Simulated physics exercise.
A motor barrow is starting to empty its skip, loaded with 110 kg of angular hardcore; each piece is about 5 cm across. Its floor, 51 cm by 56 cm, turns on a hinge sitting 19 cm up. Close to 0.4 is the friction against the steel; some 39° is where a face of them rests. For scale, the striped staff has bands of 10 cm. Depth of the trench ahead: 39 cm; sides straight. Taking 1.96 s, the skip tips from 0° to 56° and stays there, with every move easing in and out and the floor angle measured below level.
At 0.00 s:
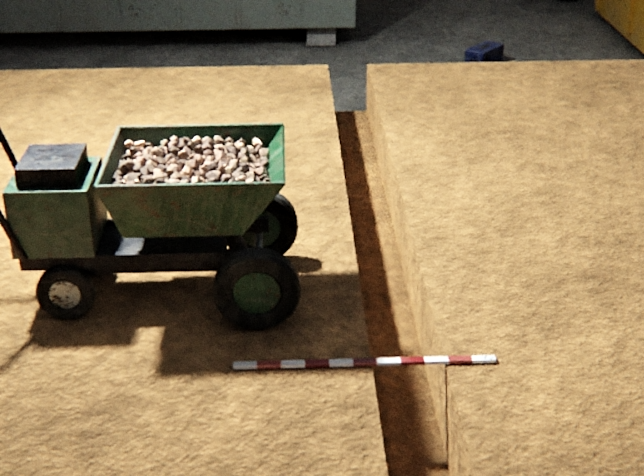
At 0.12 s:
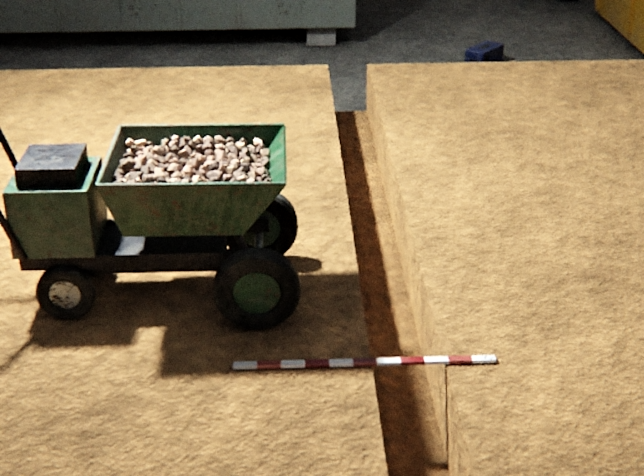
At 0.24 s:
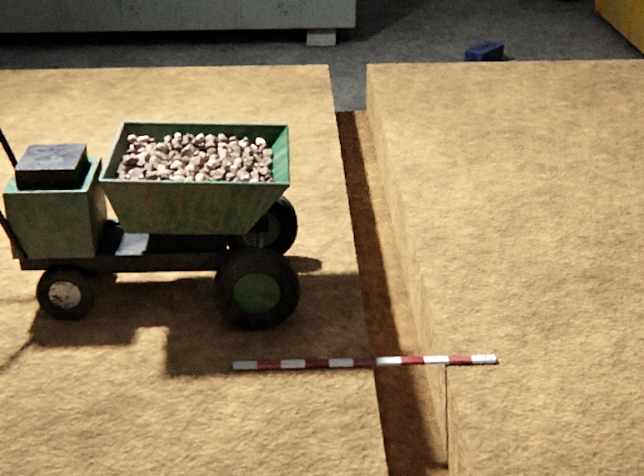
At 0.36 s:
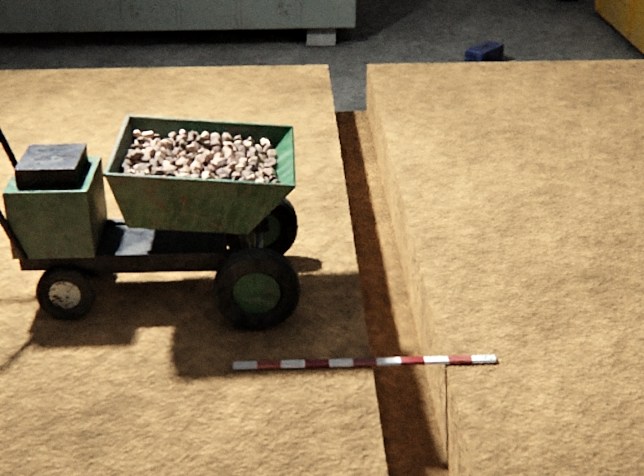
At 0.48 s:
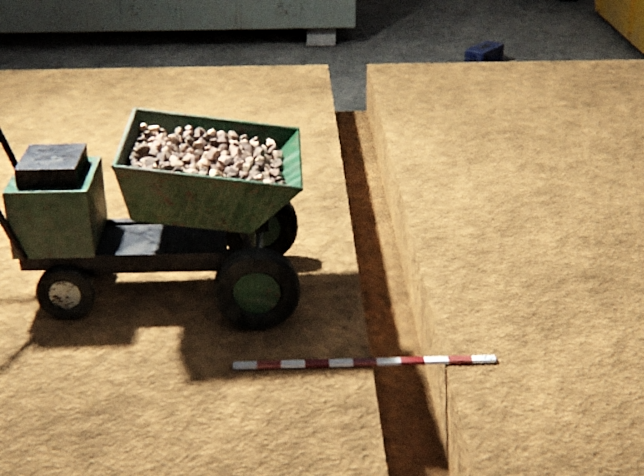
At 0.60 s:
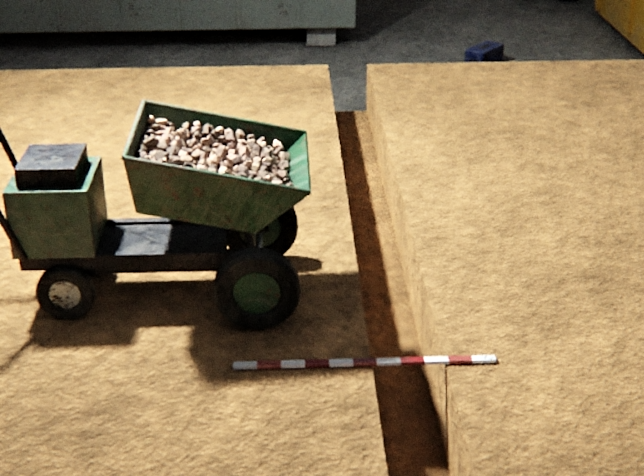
A green skip full of pinkish-brown stones tilts on a small wheeled barrow, seen from a raised, unmoving view over sandy ground cut by a narrow trench. The barrow stands left of the trench, a red-and-white staff lies across the gap, and a small blue object sits on grey floor behind. The skip's left end rises slowly, then faster, its right lip edging rightward while the wheels stay still.
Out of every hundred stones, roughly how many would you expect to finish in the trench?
Close to 12 in every hundred.
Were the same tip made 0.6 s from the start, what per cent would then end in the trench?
Expected share: Around 20%.
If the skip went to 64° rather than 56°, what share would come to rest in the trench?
I'd guess some 45 in a hundred.
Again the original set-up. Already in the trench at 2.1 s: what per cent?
Close to 0 per cent has got there by then.
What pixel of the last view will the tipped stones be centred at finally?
Around (406, 370).
After 1.5 s the floor is at 47°; 100 % in the skip; the foremost stones are at (345, 220).
After 2.1 s the floor is at 56°; 99 % in the skip, 1 % in the trench; the foremost stones are at (375, 228).
After 2.4 s the floor is at 56°; 94 % in the skip, 6 % in the trench; the foremost stones are at (426, 314).
After 4.4 s the floor is at 56°; 88 % in the skip, 12 % in the trench; the foremost stones are at (436, 347).
